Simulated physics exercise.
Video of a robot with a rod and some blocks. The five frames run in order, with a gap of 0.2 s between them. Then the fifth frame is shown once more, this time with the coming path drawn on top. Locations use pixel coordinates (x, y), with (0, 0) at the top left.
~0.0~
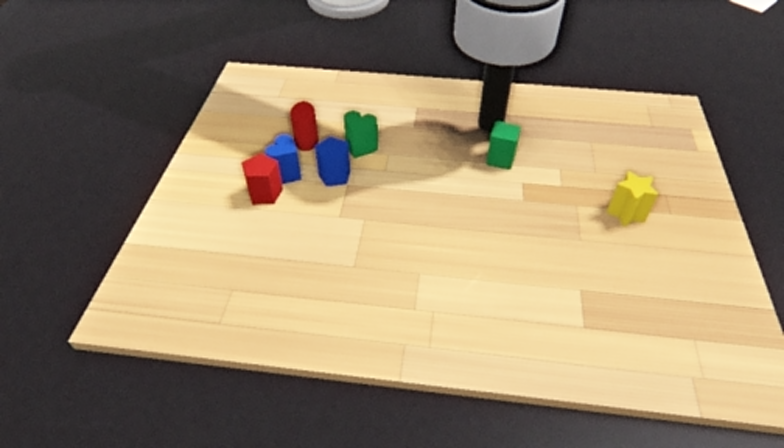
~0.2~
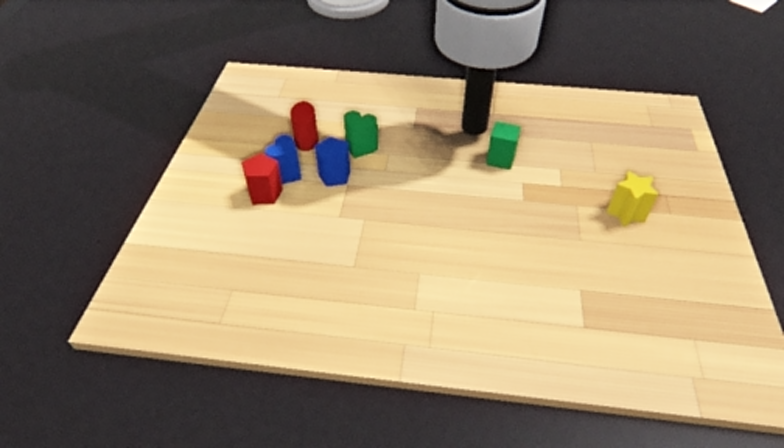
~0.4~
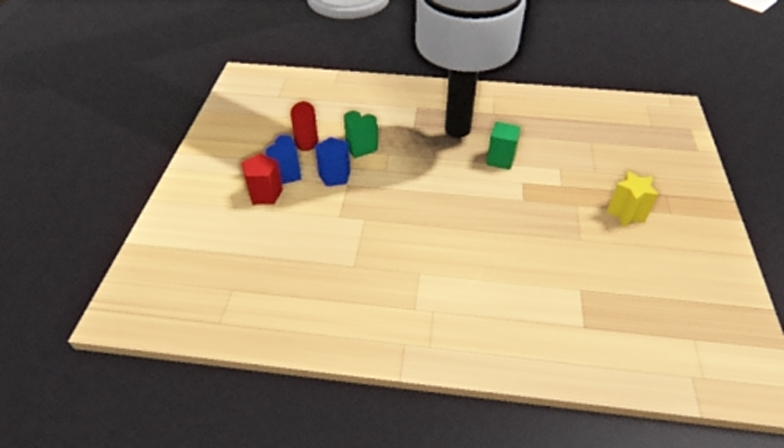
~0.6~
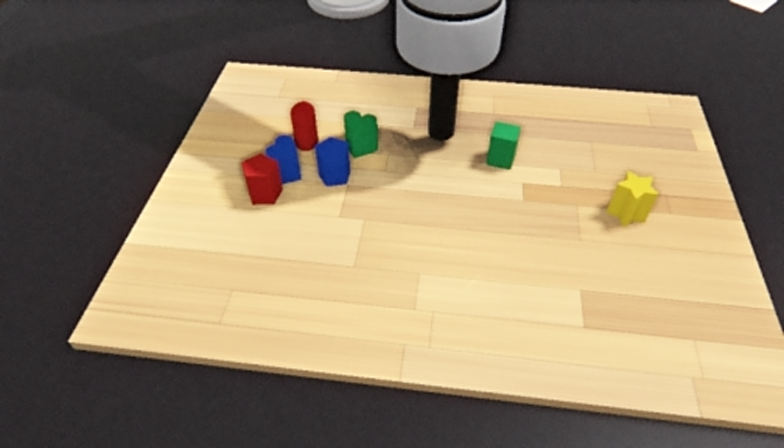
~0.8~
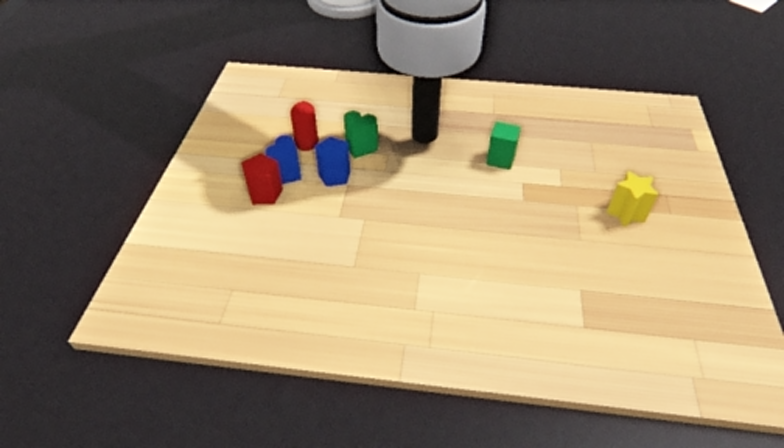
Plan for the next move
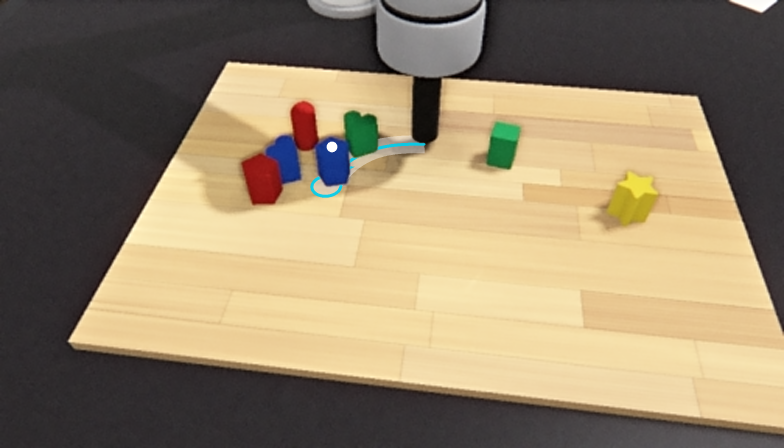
A robot arm with a black rod slid slowly left across the back of a wooden board, away from a green block and toward a cluster of red, blue and green blocks, touching none.
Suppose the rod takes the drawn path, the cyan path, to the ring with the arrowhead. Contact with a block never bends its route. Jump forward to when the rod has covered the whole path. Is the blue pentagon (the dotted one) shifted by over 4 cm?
Yes, that is what happens.
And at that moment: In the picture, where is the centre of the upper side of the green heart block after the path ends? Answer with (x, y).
By then it is at (318, 126).
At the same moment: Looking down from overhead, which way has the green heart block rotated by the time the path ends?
The turn is clockwise.
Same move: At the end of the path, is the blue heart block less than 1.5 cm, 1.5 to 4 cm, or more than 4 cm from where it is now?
That one ends up within 1.5 cm of where it is now.
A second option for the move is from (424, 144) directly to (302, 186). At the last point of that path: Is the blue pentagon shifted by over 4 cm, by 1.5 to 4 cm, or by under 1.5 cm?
The move is long, over 4 cm.
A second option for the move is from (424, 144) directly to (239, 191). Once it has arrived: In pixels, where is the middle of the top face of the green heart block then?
Put as a pixel place, it's (318, 119).
Drawn move, from (424, 144) by way of (384, 147) and (350, 161) to (326, 186); the dot is on the blue pentagon.
On the path given first. One third of the way, rod (383, 138); green heart block (350, 120).
Two thirds of the way, rod (349, 153); blue pentagon (330, 149); green heart block (320, 123), turned 60° clockwise.
At the end, rod (325, 177); blue heart block still; blue pentagon (300, 173), turned 15° clockwise; green heart block (318, 126), turned 80° clockwise.
